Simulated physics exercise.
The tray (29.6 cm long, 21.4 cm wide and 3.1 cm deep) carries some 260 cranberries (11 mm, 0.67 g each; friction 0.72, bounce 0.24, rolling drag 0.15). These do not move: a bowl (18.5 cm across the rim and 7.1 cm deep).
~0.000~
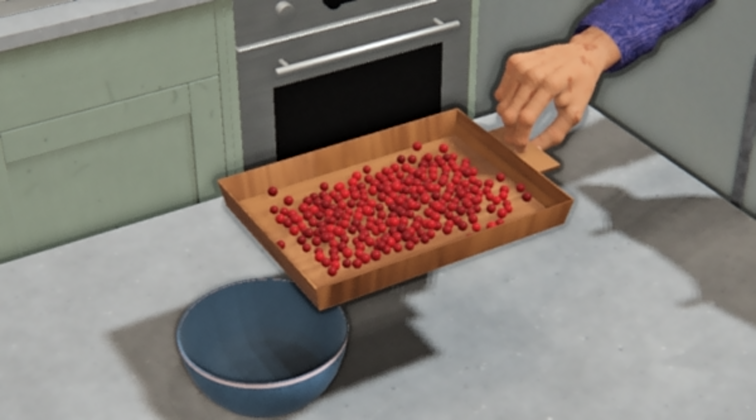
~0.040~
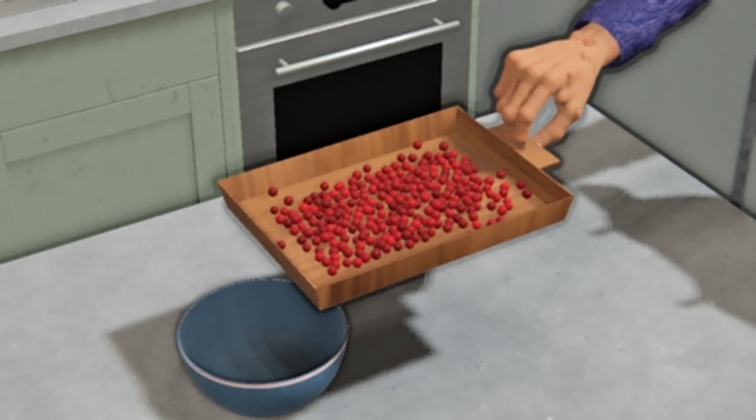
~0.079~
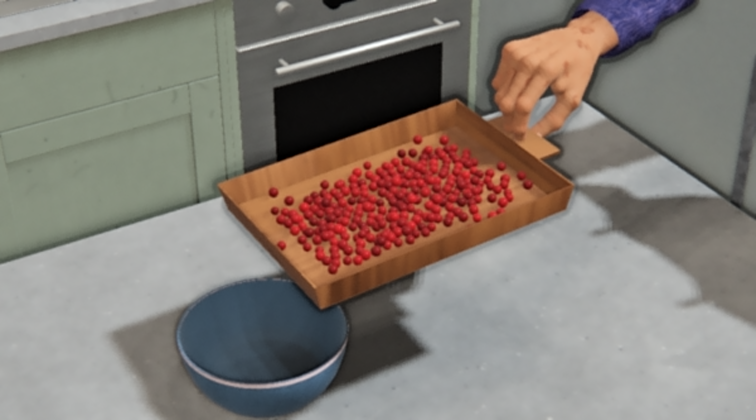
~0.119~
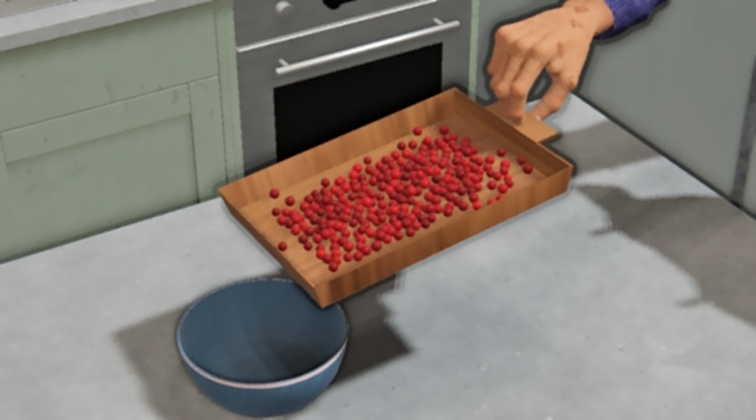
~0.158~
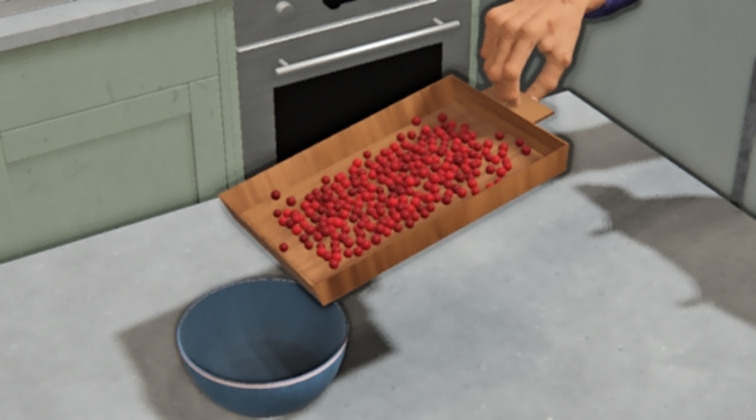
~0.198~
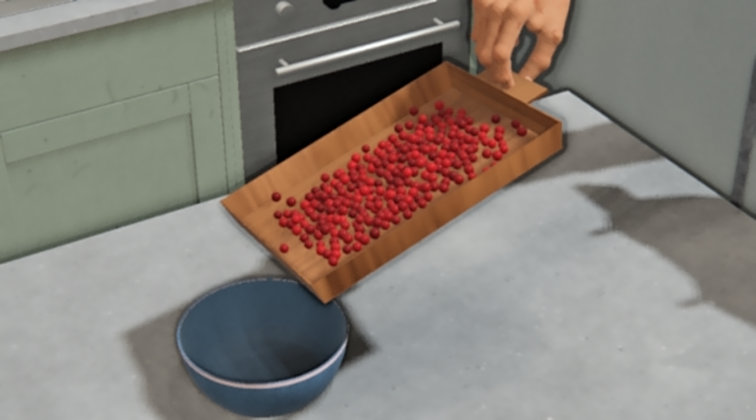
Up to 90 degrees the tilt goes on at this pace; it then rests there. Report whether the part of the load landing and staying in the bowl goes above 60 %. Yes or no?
Yes.
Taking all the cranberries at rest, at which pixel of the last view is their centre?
Roughly (251, 354).
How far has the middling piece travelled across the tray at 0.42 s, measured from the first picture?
About 4 cm.
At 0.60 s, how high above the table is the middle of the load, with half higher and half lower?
The halfway height sits near 20 cm above the table.
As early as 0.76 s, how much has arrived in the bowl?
Near 40 per cent so far.
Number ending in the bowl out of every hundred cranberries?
My guess is close to 85 in a hundred.
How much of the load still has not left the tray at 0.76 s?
Share on tray: Approx. 40 per cent.
After 0.42 s, tilt 50 degrees; tray 100 %; middle of all pieces on or above the table near (340, 167).
Then, at 0.60 s, tilt 74 degrees; tray 90 %, in the air 10 %; middle of all pieces on or above the table near (289, 211).
After 0.76 s, tilt 90 degrees; tray 40 %, bowl 40 %, outside 5 %, in the air 15 %; middle of all pieces on or above the table near (259, 281).
After 0.92 s, tilt 90 degrees; tray 20 %, bowl 65 %, outside 10 %, in the air 5 %; middle of all pieces on or above the table near (250, 322).
At rest (2.4 s), bowl 85 %, outside 10 %.
